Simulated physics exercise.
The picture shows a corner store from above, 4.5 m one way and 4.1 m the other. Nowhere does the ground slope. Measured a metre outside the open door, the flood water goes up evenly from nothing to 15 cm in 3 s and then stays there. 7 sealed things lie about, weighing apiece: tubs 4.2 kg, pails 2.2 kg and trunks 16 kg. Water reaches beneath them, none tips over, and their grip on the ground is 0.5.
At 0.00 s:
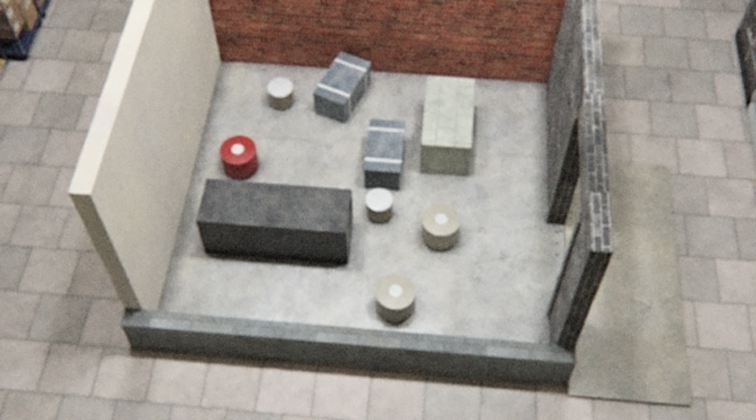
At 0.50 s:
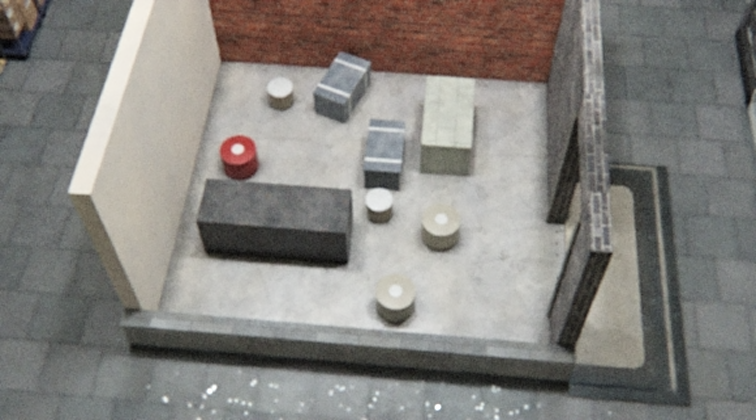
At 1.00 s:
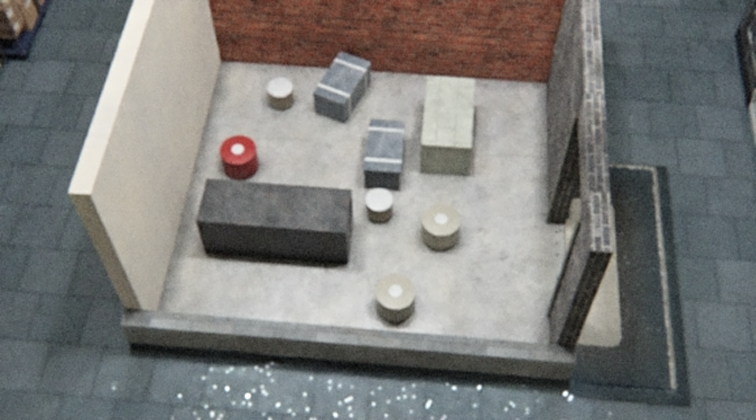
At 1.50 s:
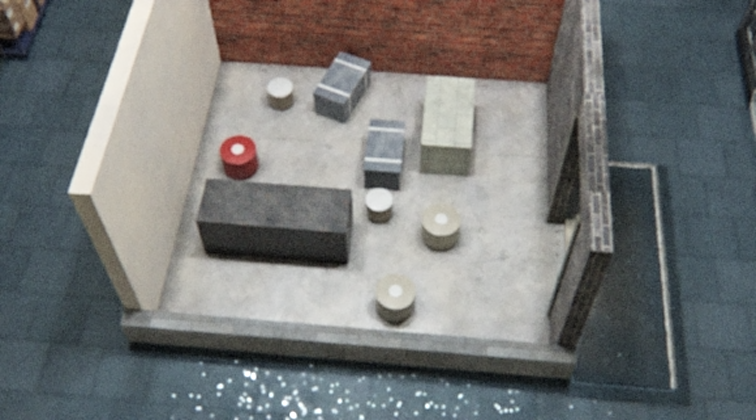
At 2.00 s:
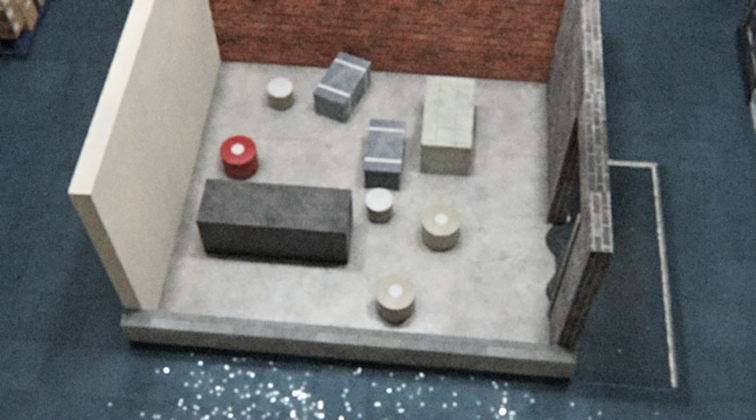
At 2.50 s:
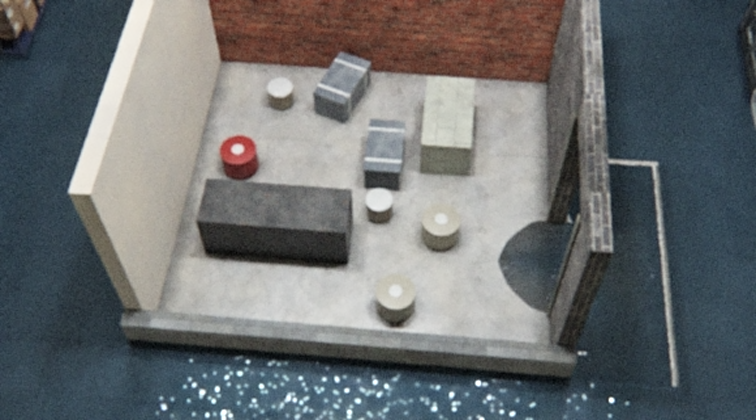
Water darkens and covers the paving around a corner store seen from above, glinting along the front wall, then creeps through the open doorway at right onto the pale floor, while the red tub, pails and trunks stay still.
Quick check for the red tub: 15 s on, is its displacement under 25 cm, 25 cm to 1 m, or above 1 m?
Displacement: Above 1 m.
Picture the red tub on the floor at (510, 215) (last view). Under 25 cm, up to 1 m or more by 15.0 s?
I'd say it budges a bit.
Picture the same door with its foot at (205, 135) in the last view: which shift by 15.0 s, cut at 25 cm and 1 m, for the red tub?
Red tub: Goes a long way.
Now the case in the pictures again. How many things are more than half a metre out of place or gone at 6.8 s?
By then 3.
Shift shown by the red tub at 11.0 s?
Around 150 cm from the start by that time.
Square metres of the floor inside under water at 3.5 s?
2.5 m2.
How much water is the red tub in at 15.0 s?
I'd put it at about 8 cm.
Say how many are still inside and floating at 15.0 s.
It comes to 7 of them.
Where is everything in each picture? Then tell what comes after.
The red tub at (238, 150), on the bottom; water covers 0.0 m2; 0 of 7 have shifted, in the first picture.
The red tub at (238, 150) rests on the ground; 0.0 m2 under water; 0 of 7 have shifted, in the second picture.
The red tub at (238, 150), on the bottom; water covers 0.0 m2; 0 of 7 have shifted, in the third picture.
The red tub at (238, 150), on the bottom; 0.0 m2 under water; 0 of 7 have shifted, in the fourth picture.
The red tub at (238, 150) rests on the ground; water covers 0.0 m2; 0 of 7 have shifted, in the fifth picture.
The red tub at (238, 150), on the bottom; water covers 0.5 m2; 0 of 7 have shifted, in the sixth picture.
After 3.5 s the red tub is near (238, 150), 0.0 m from its start, aground; 0 afloat.
After 6.8 s the red tub is near (238, 150), 0.0 m from its start, aground; 2 afloat.
After 11.0 s the red tub is near (272, 60), 1.5 m from its start, afloat; 5 afloat.
After 15.0 s the red tub is near (385, 64), 2.3 m from its start, afloat; 7 afloat.
